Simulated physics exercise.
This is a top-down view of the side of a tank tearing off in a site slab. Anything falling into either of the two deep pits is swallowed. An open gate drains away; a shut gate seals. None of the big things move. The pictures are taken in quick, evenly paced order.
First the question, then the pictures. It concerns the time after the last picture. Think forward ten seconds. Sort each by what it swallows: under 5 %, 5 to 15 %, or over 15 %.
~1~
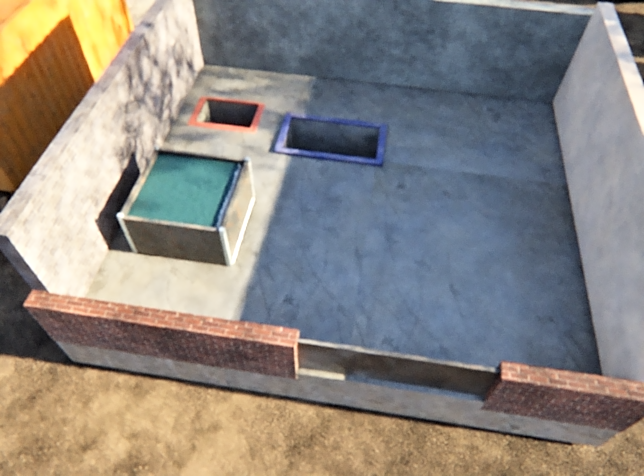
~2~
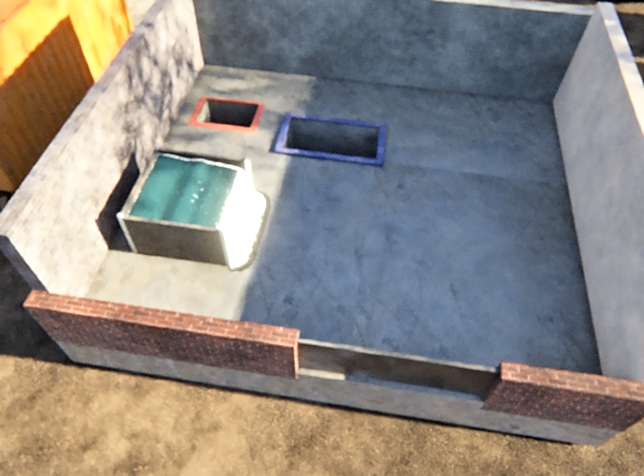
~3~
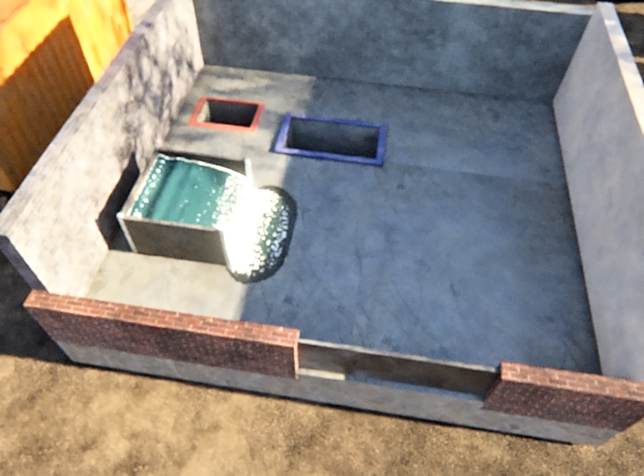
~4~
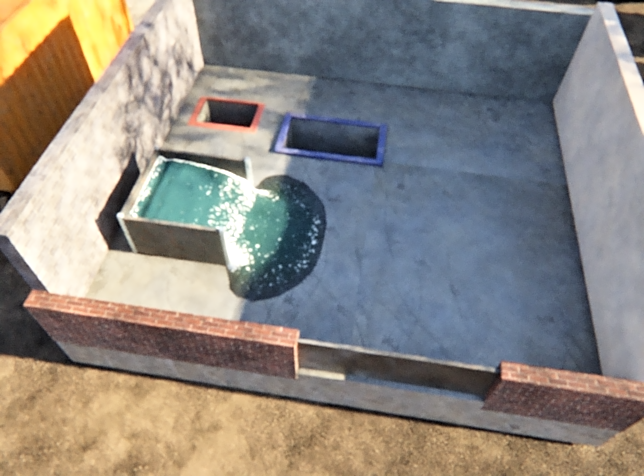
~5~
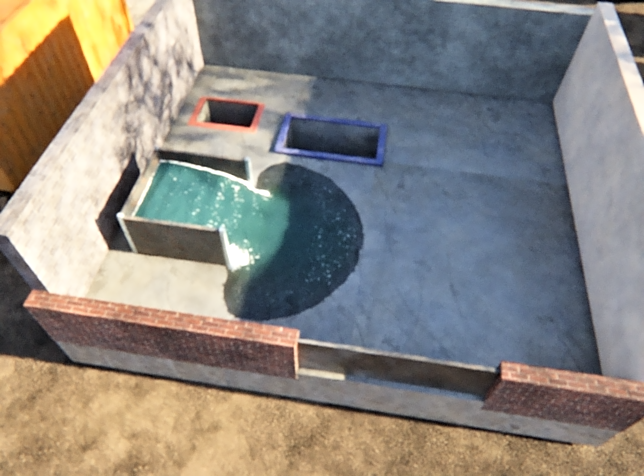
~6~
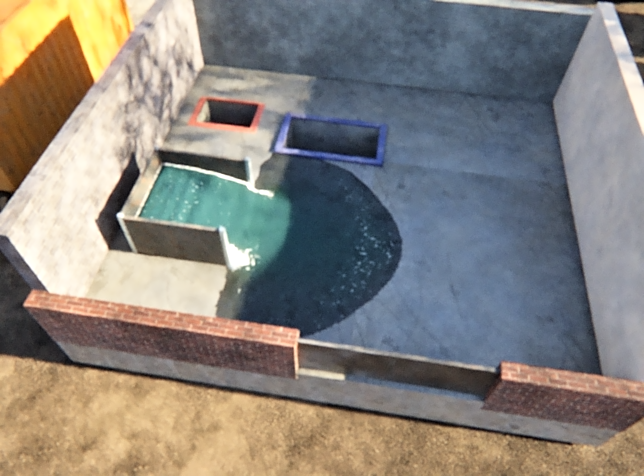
Sorted: Gate under 5 %, red pit under 5 %, blue pit under 5 %.
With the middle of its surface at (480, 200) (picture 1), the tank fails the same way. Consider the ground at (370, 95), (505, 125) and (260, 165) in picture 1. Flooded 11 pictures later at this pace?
Okay, first one high and dry, second one got wet, last one high and dry.
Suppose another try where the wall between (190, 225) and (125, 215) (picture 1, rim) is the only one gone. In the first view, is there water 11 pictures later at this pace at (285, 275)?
Outcome: Swamped.
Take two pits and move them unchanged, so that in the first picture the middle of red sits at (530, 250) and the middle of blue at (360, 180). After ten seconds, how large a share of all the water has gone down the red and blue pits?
Measured shares in per cent - red 45, blue 10.
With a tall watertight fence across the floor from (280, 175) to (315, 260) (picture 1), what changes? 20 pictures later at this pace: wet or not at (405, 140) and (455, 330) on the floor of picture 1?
As listed: Free of water, covered.
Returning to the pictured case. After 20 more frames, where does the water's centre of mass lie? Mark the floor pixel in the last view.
I'd put my finger on (450, 254).
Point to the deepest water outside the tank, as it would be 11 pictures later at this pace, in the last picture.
Deepest spot: Around (608, 404).
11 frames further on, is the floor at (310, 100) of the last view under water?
At that place: Not flooded.
A moment on, water covers 40 % of the floor; the gate 0 %, the red pit 0 %, the blue pit 0 %.
Next, water covers 55 % of the floor; the gate 0 %, the red pit 0 %, the blue pit 1 %.
Then, water covers 55 % of the floor; the gate 0 %, the red pit 0 %, the blue pit 1 %.
Later, water covers 60 % of the floor; the gate 0 %, the red pit 0 %, the blue pit 1 %.
In the end, water covers 90 % of the floor; the gate 0 %, the red pit 1 %, the blue pit 1 %.
